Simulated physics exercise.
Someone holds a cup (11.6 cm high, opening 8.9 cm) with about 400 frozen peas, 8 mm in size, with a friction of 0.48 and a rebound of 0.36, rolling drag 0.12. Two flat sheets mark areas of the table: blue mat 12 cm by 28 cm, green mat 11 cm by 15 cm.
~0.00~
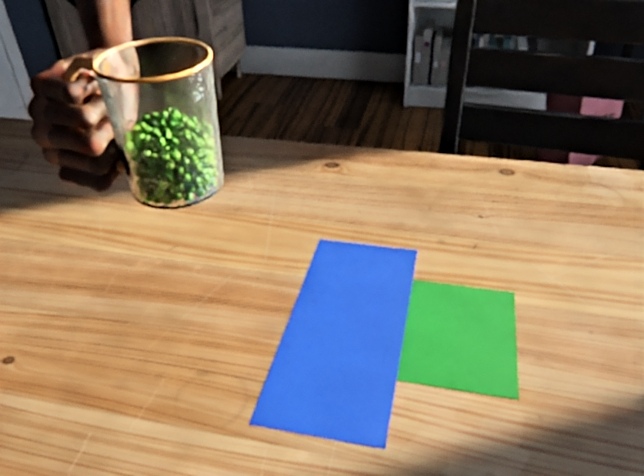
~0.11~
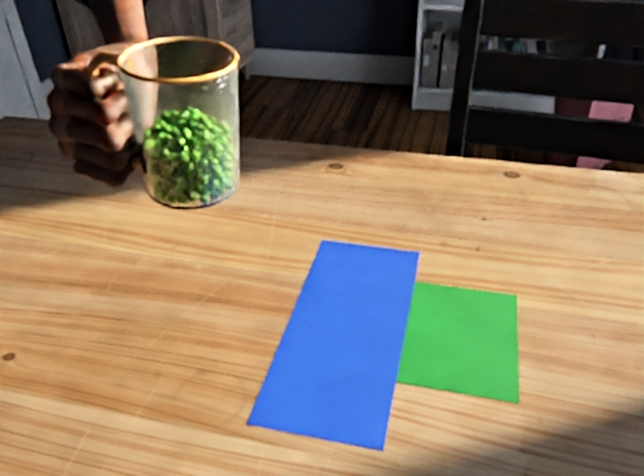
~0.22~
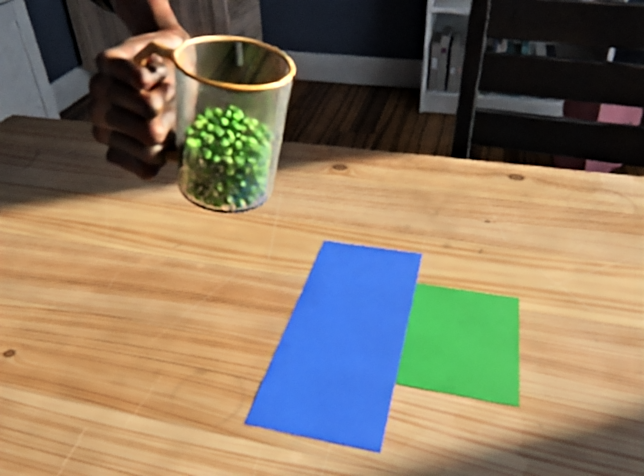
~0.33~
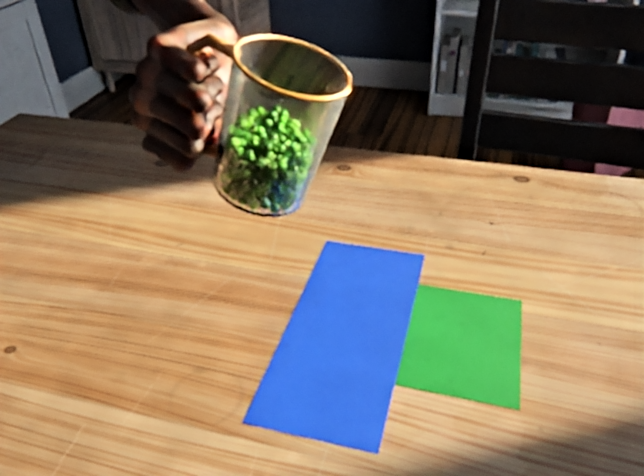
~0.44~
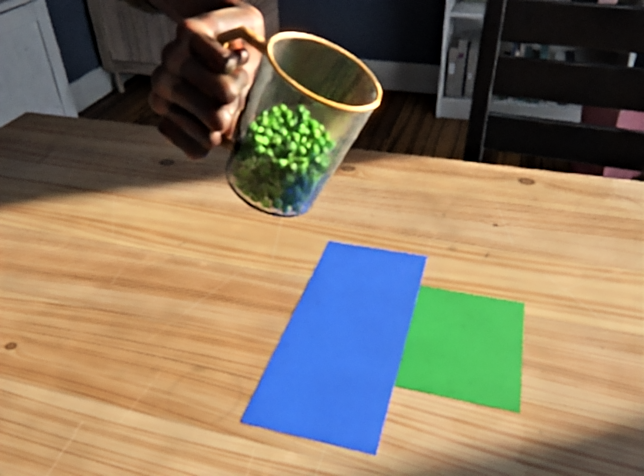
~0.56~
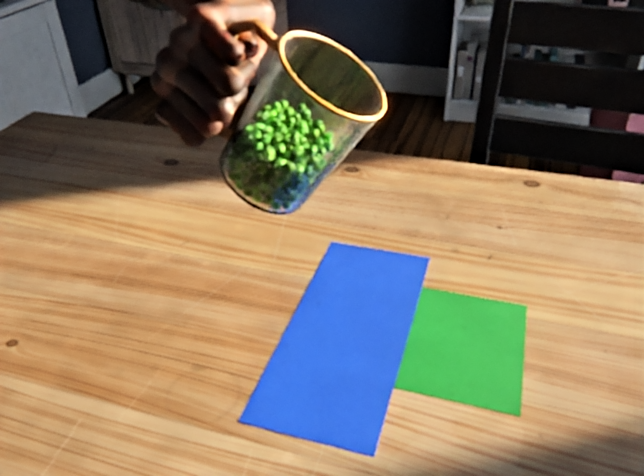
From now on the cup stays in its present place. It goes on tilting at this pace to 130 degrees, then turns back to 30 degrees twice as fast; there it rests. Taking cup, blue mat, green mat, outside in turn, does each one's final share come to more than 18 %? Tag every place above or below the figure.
Cup is below, blue mat is above, green mat is above, off the mats is above.
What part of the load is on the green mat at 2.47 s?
45 per cent.
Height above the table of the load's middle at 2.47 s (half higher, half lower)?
Roughly 0 cm.
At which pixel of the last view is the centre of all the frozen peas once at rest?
I'd put the centre roughly at pixel (440, 354).
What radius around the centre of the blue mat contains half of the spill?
Within around 16 cm of the centre.
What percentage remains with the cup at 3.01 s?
Remaining: Approx. 0 per cent.
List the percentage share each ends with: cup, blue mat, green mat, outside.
Cup 0, blue mat 30, green mat 45, outside 25.
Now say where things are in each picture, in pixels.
Cup at (162, 102); tilt 0 degrees; moved 0.0 cm; lip at (205, 62); top of the load at (186, 123); blue mat at (346, 324); green mat at (460, 333), in the first picture.
Cup at (184, 103); tilt 4 degrees; moved 1.8 cm; lip at (232, 66); top of the load at (165, 122), in the second picture.
Cup at (231, 109); tilt 11 degrees; moved 5.7 cm; low side right; lip at (289, 76); top of the load at (226, 121), in the third picture.
Cup at (280, 114); tilt 19 degrees; moved 9.6 cm; low side right; lip at (348, 89); top of the load at (246, 122), in the fourth picture.
Cup at (303, 117); tilt 26 degrees; moved 11.4 cm; low side right; lip at (377, 101); top of the load at (258, 118), in the fifth picture.
Cup at (305, 118); tilt 34 degrees; moved 11.4 cm; low side right; lip at (382, 111); top of the load at (295, 115); blue mat at (349, 328); green mat at (466, 344). It turns about 70 degrees a second, in the sixth picture.
After 1.29 s, tilt 84 degrees; cup 100 %; middle of all pieces on or above the table near (268, 140).
After 1.91 s, tilt 127 degrees; cup 35 %, blue mat 35 %, green mat 15 %, in the air 15 %; middle of all pieces on or above the table near (362, 261).
After 2.47 s, tilt 76 degrees; blue mat 30 %, green mat 45 %, outside 25 %; middle of all pieces on or above the table near (436, 355).
After 3.01 s, tilt 30 degrees; blue mat 30 %, green mat 45 %, outside 25 %; middle of all pieces on or above the table near (436, 354).
At rest (3.3 s), cup 0 %, blue mat 30 %, green mat 45 %, outside 25 %.
